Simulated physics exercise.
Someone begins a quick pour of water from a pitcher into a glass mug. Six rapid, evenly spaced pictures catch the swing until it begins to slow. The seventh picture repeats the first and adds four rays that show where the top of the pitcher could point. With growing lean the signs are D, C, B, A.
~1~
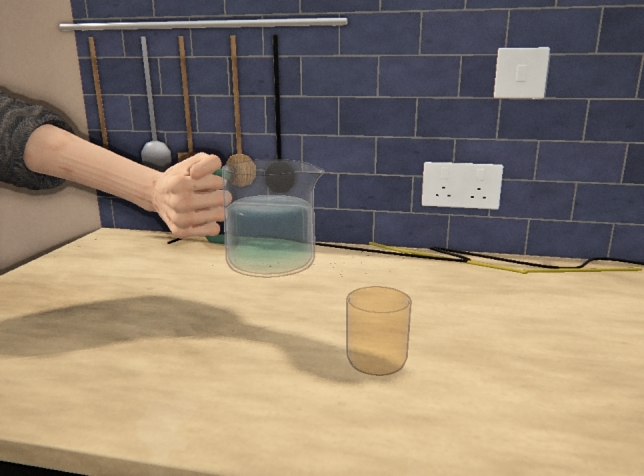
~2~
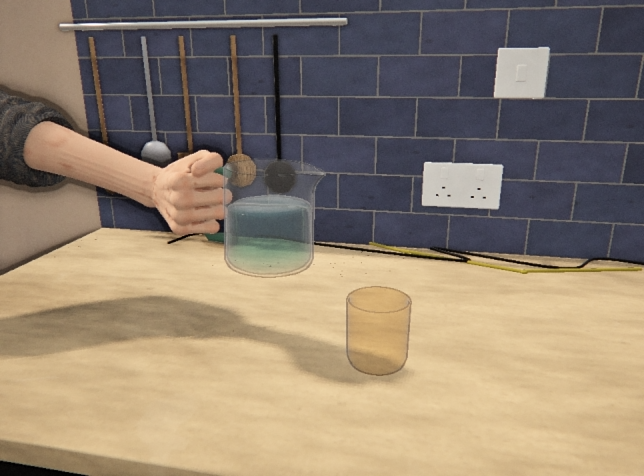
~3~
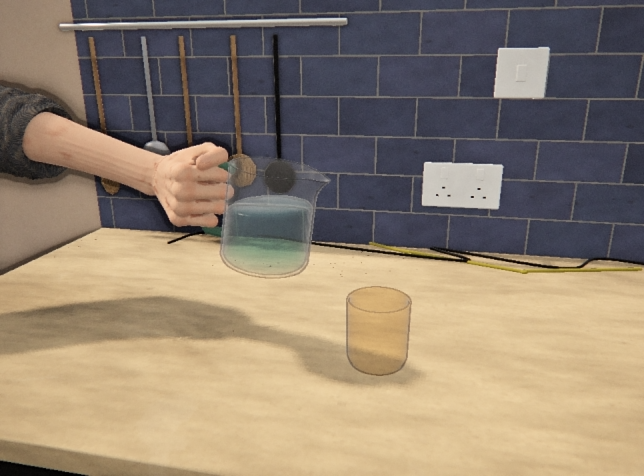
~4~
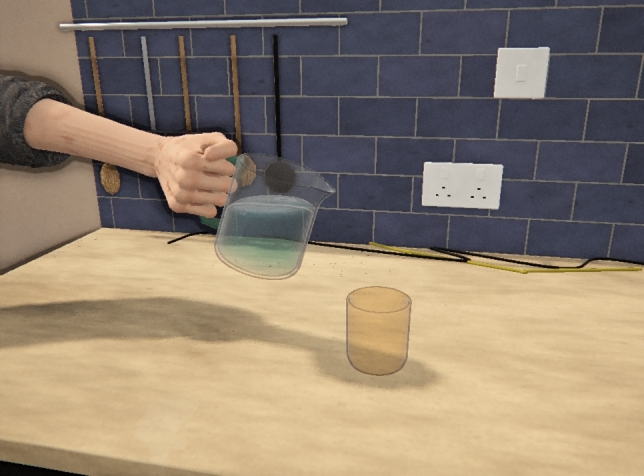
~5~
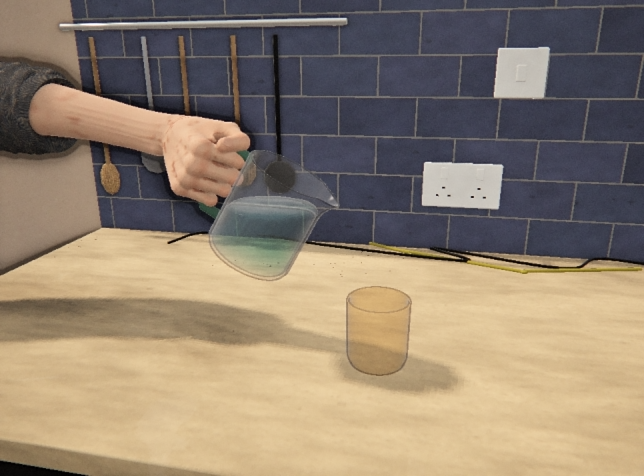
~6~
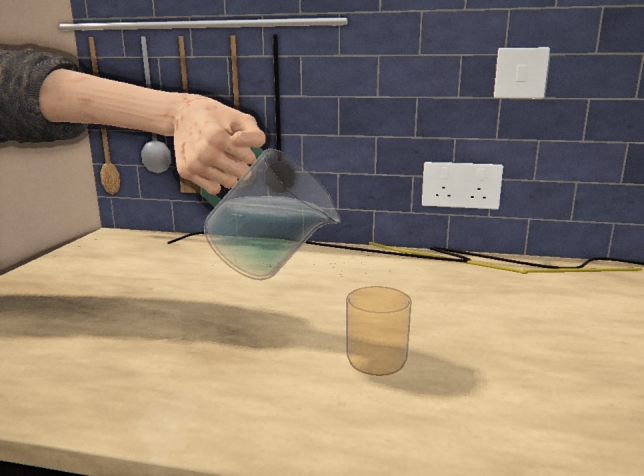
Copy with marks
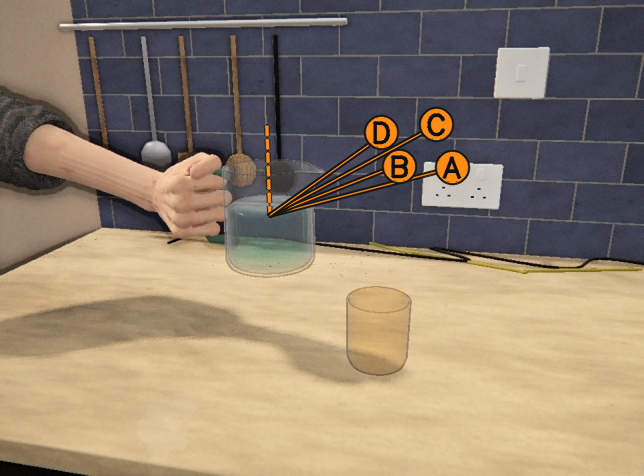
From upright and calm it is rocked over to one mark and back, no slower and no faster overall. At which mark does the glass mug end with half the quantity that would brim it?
The best tilt is C.
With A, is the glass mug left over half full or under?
Over.
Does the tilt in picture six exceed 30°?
Yes.
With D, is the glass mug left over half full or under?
Under.
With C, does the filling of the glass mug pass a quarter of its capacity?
Yes, it does.
On the marked copy, A at (436, 172); B at (382, 171); C at (421, 133); D at (368, 145).
If A is chosen, the glass mug ends with about 90 % of what it can hold.
If B is chosen, the glass mug ends with about 70 % of what it can hold.
If C is chosen, the glass mug ends with about 46 % of what it can hold.
If D is chosen, the glass mug ends with about 26 % of what it can hold.
